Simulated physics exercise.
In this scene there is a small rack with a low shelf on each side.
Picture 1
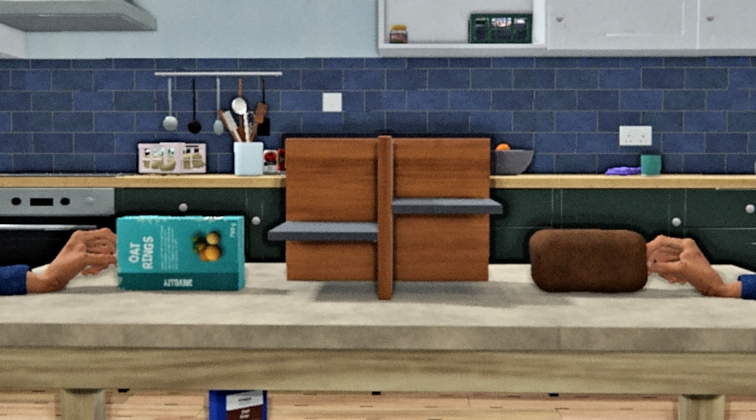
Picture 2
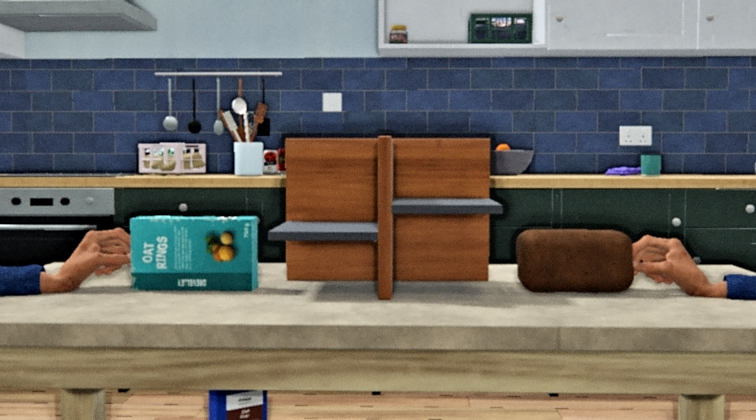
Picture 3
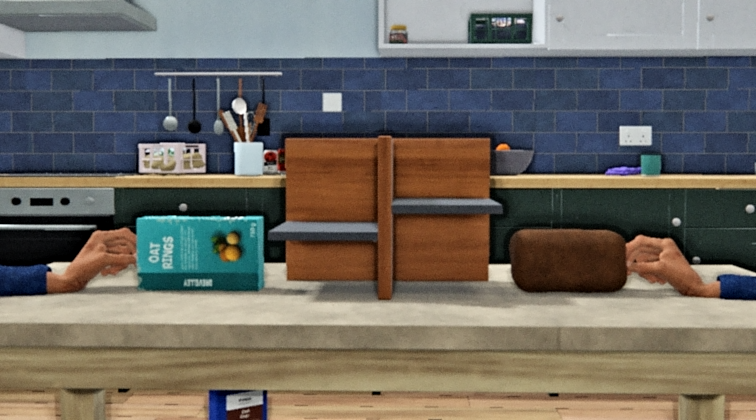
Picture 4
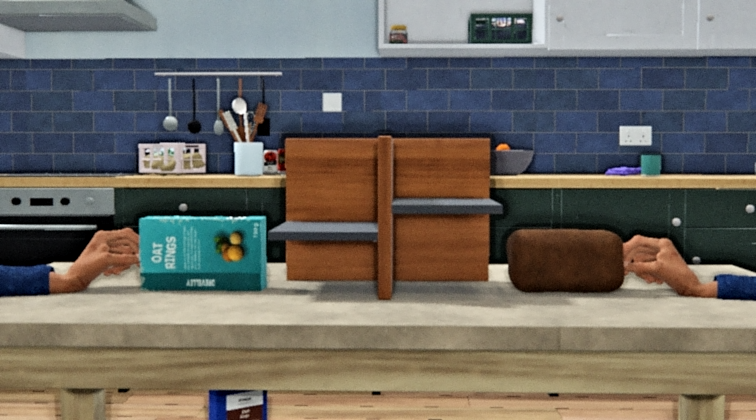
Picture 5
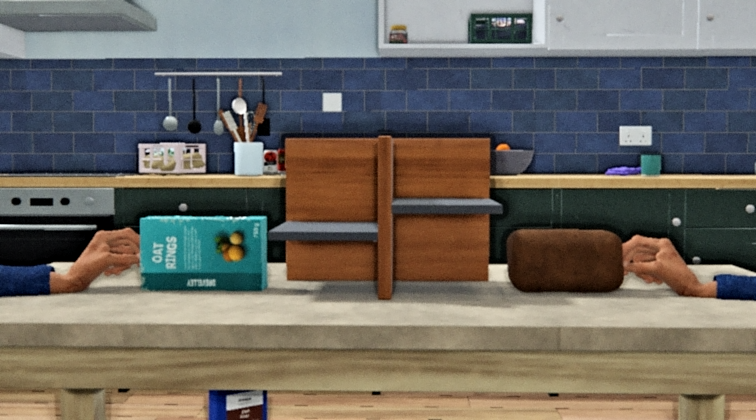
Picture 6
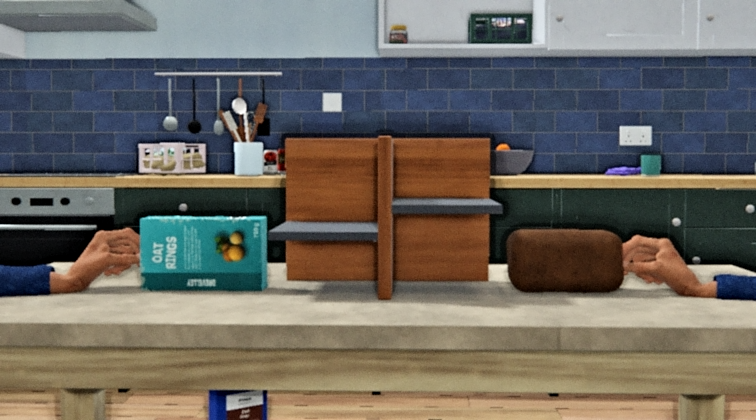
Two hands slide a turquoise packet and a brown loaf slightly inward toward a wooden rack.
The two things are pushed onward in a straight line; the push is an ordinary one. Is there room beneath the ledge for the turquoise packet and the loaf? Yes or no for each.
Turquoise packet: No; loaf: Yes.
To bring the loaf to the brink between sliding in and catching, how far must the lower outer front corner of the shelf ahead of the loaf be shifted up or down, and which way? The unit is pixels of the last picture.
Down by roughly 20 pixels.
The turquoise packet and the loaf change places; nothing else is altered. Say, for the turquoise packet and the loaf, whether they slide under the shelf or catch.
The turquoise packet passes beneath, while the loaf snags.
Then, 0.48 s later than the last frame, turquoise packet stopped at the opening near (217, 253); loaf sliding up to the opening near (528, 260).
When it is over, the turquoise packet stops at the shelf, near (217, 253); the loaf goes under, near (456, 260).
